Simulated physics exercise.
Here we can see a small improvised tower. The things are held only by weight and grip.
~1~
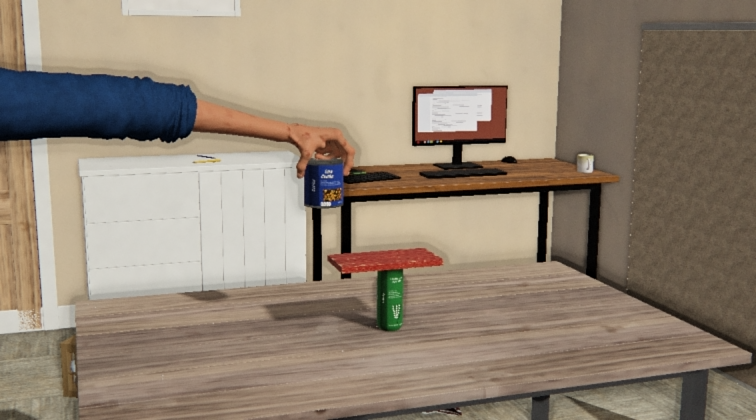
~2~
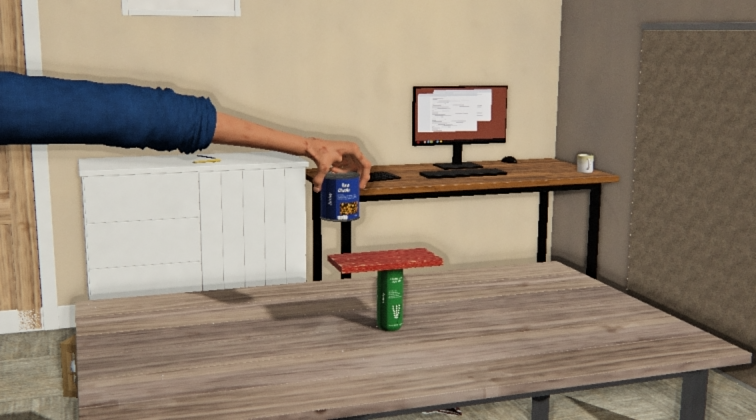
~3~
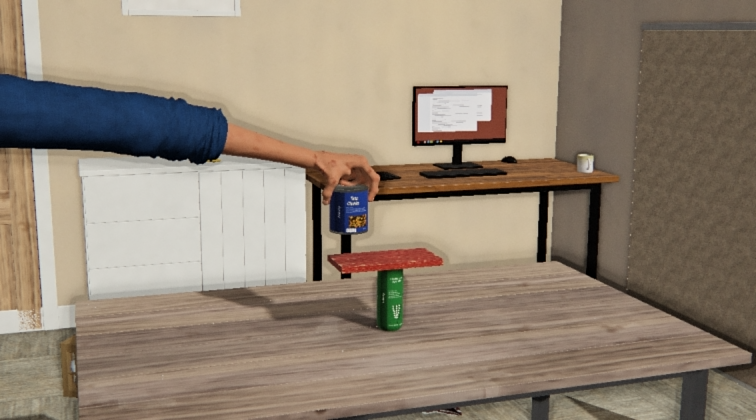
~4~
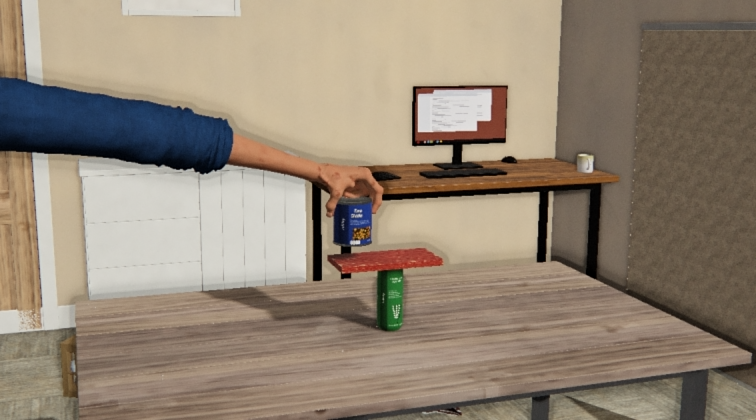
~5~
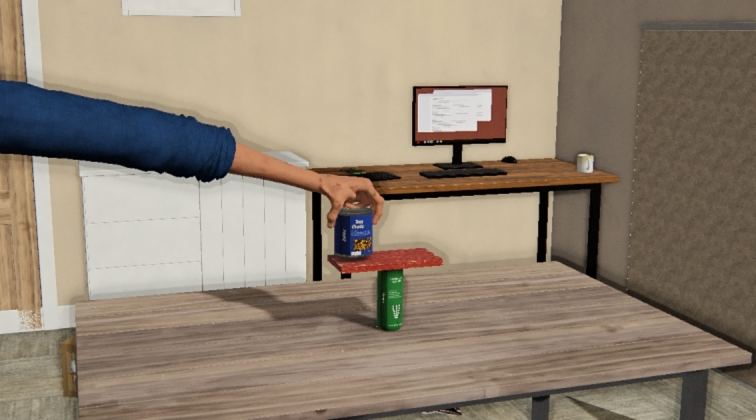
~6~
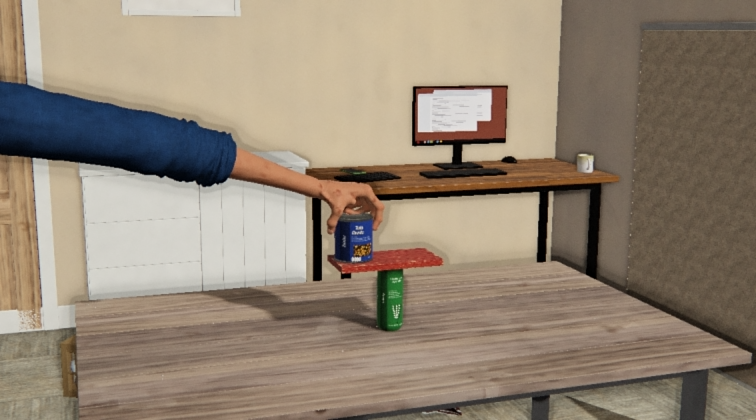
A hand holding a blue tin moved slightly right and lowered it onto the left side of a red slab balanced on a green can, keeping its grip on the tin.
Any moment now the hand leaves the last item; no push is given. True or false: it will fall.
True.
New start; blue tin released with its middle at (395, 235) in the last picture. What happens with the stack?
What happens next is that it remains standing.
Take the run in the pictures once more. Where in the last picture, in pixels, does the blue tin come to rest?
At about (309, 316).
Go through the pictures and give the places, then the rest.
Coming down; blue tin (324, 183); green can (390, 296), in the first frame.
Coming down; blue tin (340, 196); green can (390, 296), in the second frame.
Coming down; blue tin (349, 209); green can (390, 296), in the third frame.
Coming down; blue tin (352, 221); green can (390, 296), in the fourth frame.
Coming down; blue tin (354, 231); green can (390, 296), in the fifth frame.
Set down, still held; blue tin (354, 237); green can (390, 296), in the sixth frame.
Then, 0.40 s after the last picture, blue tin and red board now fallen.
Then, 0.50 s after the last picture, things are still on the move.
By the end, fallen, blue tin and red board; green can in place. Seen from the same camera at the end, blue tin near (309, 316). The stack comes apart.
